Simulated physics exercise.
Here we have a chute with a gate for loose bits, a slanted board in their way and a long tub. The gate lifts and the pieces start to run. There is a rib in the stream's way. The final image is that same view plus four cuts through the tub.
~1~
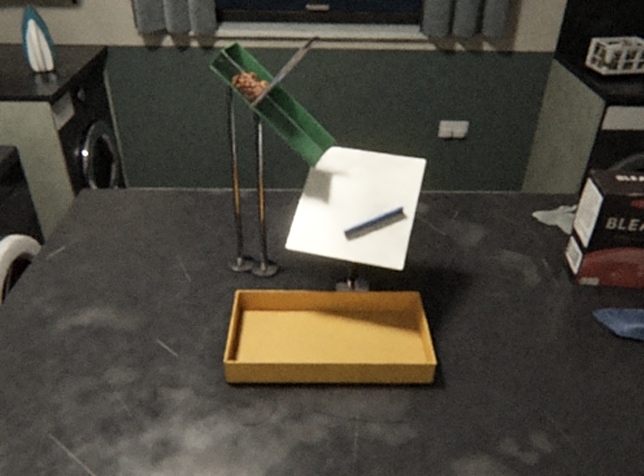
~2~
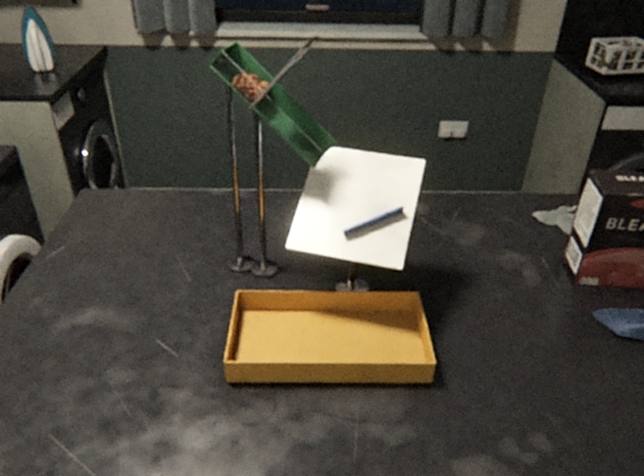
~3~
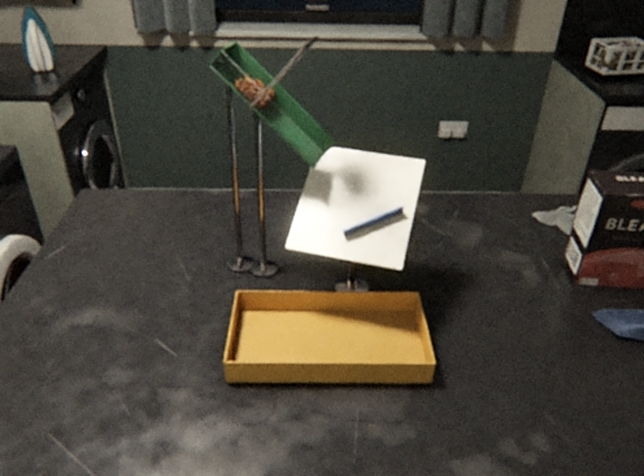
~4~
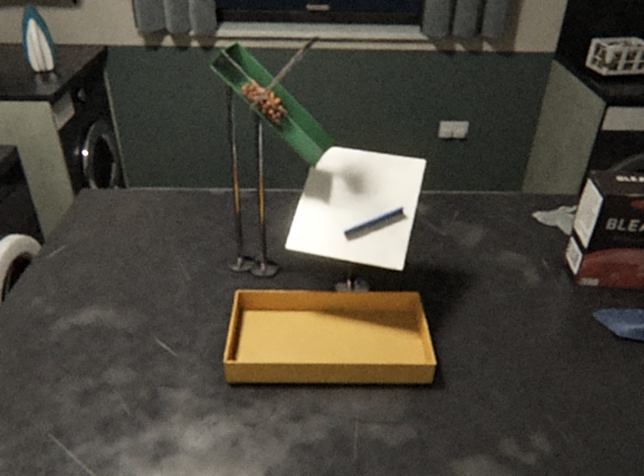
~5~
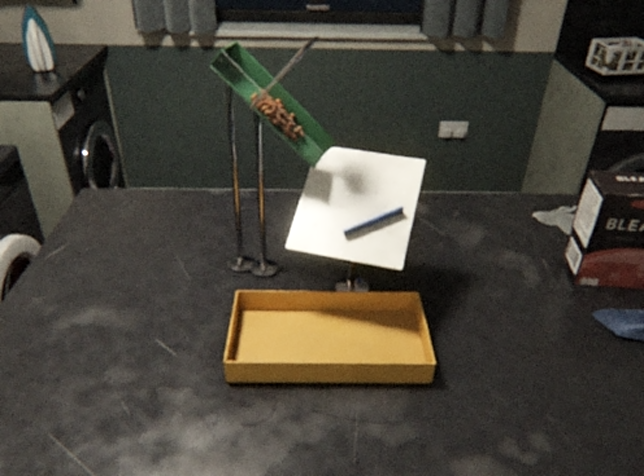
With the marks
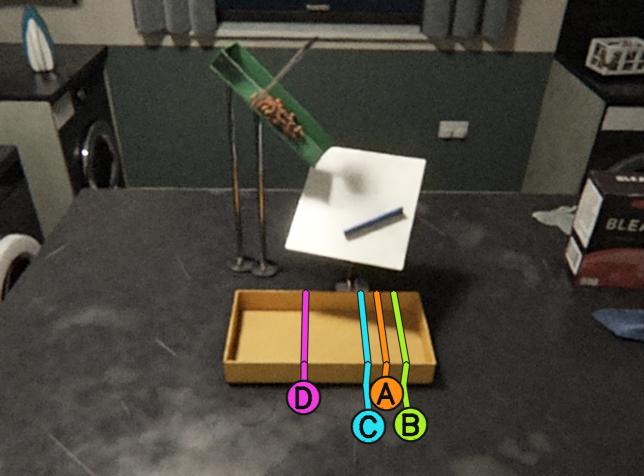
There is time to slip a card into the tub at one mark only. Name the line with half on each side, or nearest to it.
It is D.
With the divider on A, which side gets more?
The left side.
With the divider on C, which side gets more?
More lands on the left.
On the marked copy, line A crosses the front rim at (386, 363); line B crosses the front rim at (406, 363); line C crosses the front rim at (367, 363); line D crosses the front rim at (304, 362).
For line A, of what is caught, nearly all on the left of the divider, a small part on the right.
For line B, of what is caught, nearly all on the left of the divider, a small part on the right.
For line C, of what is caught, nearly all on the left of the divider, a small part on the right.
For line D, of what is caught, about half on the left of the divider, about half on the right.
